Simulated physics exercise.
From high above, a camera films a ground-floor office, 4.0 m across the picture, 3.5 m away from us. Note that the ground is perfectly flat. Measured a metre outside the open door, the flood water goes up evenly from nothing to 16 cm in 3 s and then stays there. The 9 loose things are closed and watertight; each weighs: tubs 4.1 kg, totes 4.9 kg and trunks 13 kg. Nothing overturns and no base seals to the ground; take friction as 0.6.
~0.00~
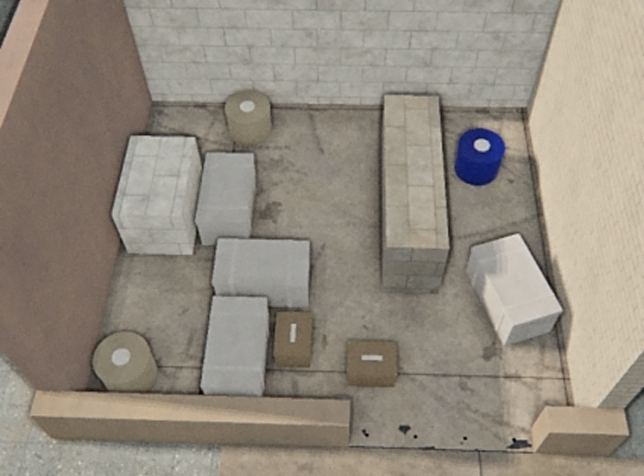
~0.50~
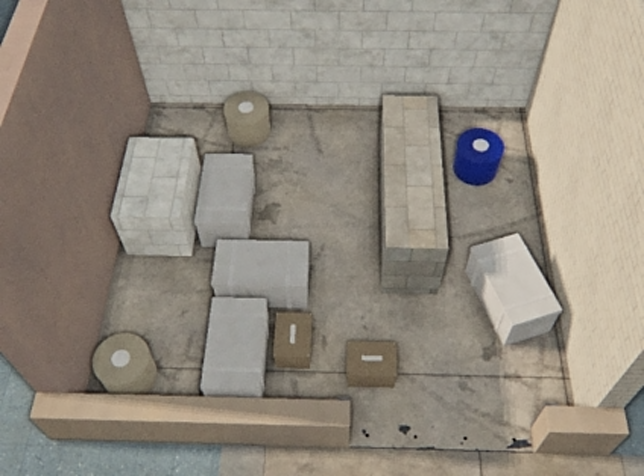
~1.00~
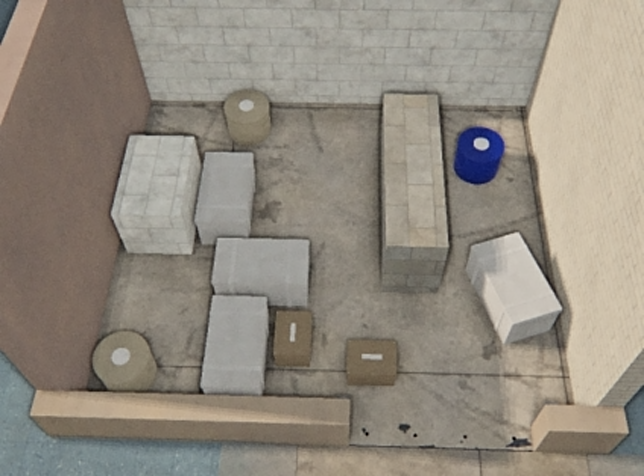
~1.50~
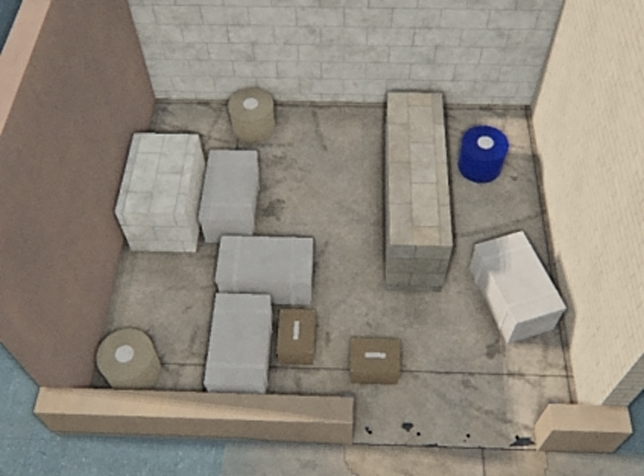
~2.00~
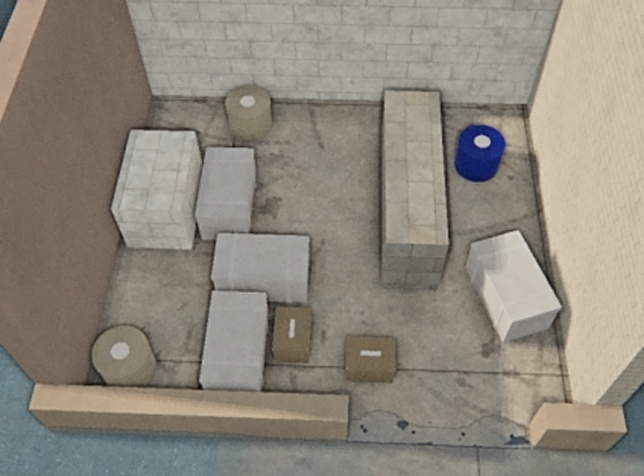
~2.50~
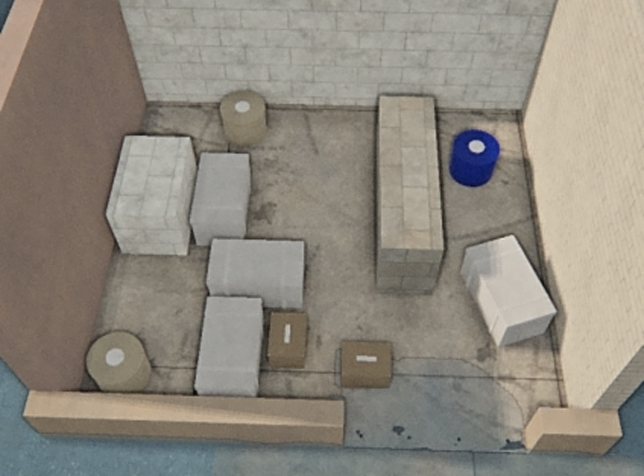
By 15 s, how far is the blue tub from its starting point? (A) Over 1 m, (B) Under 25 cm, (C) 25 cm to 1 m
The answer is A.
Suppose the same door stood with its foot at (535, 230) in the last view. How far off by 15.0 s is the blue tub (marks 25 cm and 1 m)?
That would leave the blue tub a little displaced.
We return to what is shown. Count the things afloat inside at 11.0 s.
At that time the total is 8.
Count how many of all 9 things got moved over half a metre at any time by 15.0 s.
I count 9 of them.
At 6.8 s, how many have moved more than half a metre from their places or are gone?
By my tally, 3.
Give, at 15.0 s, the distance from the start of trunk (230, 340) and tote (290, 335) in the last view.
40 cm, 30 cm.
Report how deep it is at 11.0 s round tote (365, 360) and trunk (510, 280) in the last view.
Close to 7 and 10 centimetres.
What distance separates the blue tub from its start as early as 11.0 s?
Close to 250 cm.
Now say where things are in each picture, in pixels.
In the first picture, the blue tub at (482, 146) rests on the ground; 0.0 m2 under water; 0 of 9 have shifted.
In the second picture, the blue tub at (481, 145) rests on the ground; water covers 0.0 m2; 0 of 9 have shifted.
In the third picture, the blue tub at (481, 144) rests on the ground; 0.0 m2 under water; 0 of 9 have shifted.
In the fourth picture, the blue tub at (486, 143), on the bottom; water covers 0.0 m2; 0 of 9 have shifted.
In the fifth picture, the blue tub at (482, 142) rests on the ground; water covers 0.0 m2; 0 of 9 have shifted.
In the sixth picture, the blue tub at (477, 147), on the bottom; 0.6 m2 under water; 0 of 9 have shifted.
After 3.5 s the blue tub is near (477, 147), 0.0 m from its start, aground; 0 afloat.
After 6.8 s the blue tub is near (452, 93), 0.7 m from its start, afloat; 2 afloat.
After 11.0 s the blue tub is near (222, 90), 2.6 m from its start, afloat; 8 afloat.
After 15.0 s the blue tub is near (155, 119), 3.1 m from its start, afloat; 9 afloat.
